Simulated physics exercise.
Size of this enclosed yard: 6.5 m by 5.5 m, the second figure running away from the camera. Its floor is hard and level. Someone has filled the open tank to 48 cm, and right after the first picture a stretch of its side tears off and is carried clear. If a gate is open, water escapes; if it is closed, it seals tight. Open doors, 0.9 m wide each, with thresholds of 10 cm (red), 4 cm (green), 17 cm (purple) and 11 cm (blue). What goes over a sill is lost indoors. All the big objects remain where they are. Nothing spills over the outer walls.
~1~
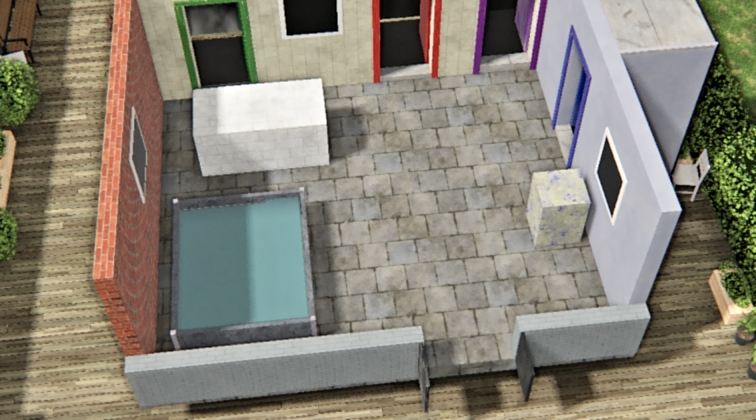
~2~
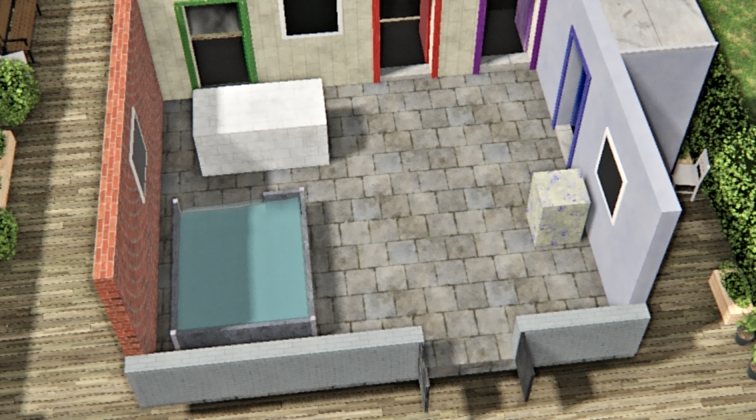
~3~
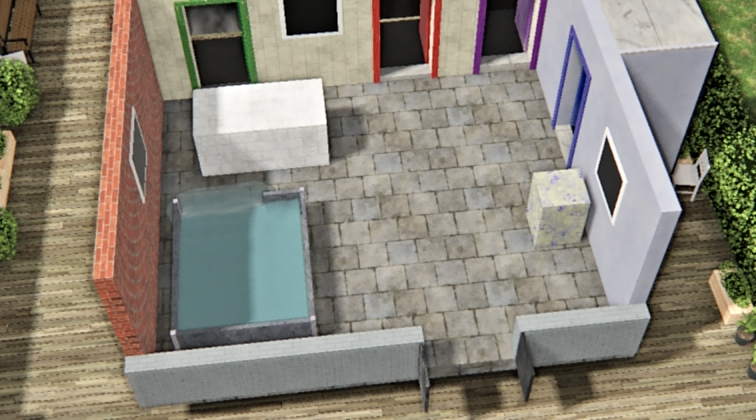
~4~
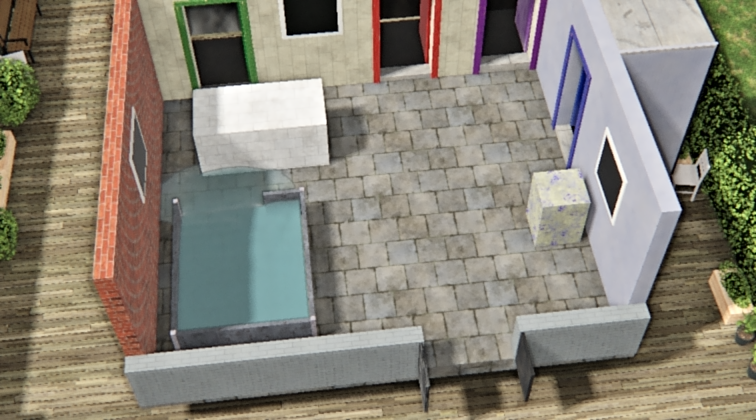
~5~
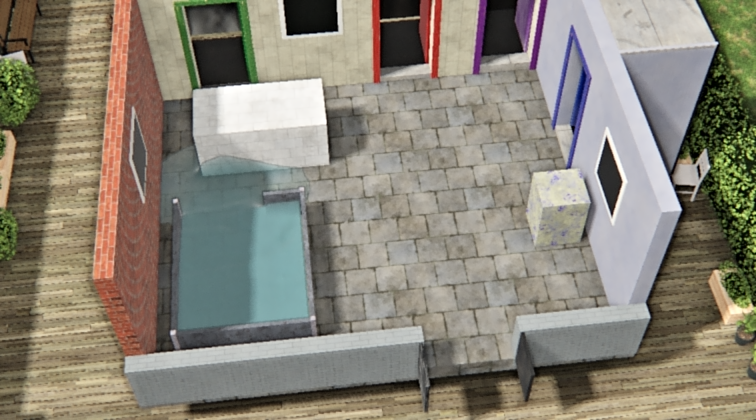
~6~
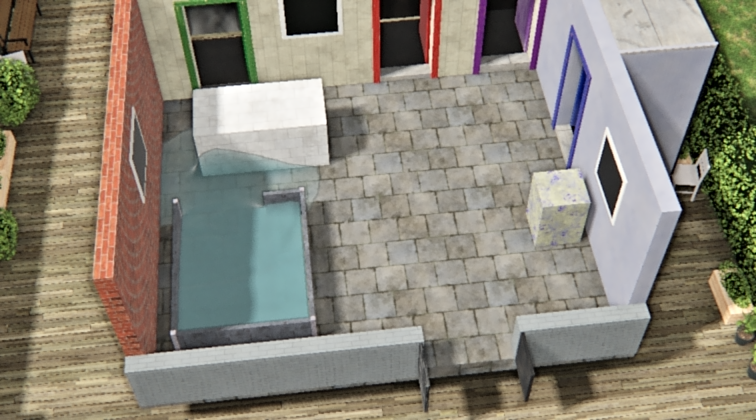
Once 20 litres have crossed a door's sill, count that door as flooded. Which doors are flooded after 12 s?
Door by door: The red door is not flooded; the green door is flooded; the purple door is not flooded; the blue door is not flooded.
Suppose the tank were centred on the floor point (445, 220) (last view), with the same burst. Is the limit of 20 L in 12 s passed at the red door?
Red: Too much.
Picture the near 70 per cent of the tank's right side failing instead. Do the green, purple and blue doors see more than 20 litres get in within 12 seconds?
At green the amount is beneath the mark, at purple it is beneath the mark, and at blue it is beneath the mark.
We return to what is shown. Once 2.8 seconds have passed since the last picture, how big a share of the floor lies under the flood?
Around 65 per cent.
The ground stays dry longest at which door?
Looks like the purple door.
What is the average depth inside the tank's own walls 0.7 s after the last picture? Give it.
The mean depth is some 34 cm.
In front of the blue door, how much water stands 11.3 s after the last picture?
Depth: ~ 6.5 cm.
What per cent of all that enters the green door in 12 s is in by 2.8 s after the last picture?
That works out near 40%.
Then, 0.7 s after the last picture water covers 15 % of the floor and is deepest (37 cm) near (162, 190); red door not reached, green door not reached, purple door not reached, blue door not reached.
Then, 1.5 s after the last picture water covers 30 % of the floor and is deepest (34 cm) near (229, 184); red door not reached, green door 13 cm at the sill, 8 L in, purple door not reached, blue door not reached.
Then, 2.8 s after the last picture water covers 65 % of the floor and is deepest (26 cm) near (163, 132); red door 2 cm at the sill, 0 L in, green door 13 cm at the sill, 72 L in, purple door not reached, blue door 5 cm at the sill, 0 L in.
Then, 6.3 s after the last picture water covers 90 % of the floor and is deepest (12 cm) near (164, 117); red door 4 cm at the sill, 0 L in, green door 8 cm at the sill, 151 L in, purple door 10 cm at the sill, 0 L in, blue door 10 cm at the sill, 0 L in.
Then, 11.3 s after the last picture water covers 100 % of the floor and is deepest (8 cm) near (586, 241); red door 5 cm at the sill, 0 L in, green door 5 cm at the sill, 172 L in, purple door 7 cm at the sill, 0 L in, blue door 7 cm at the sill, 0 L in.
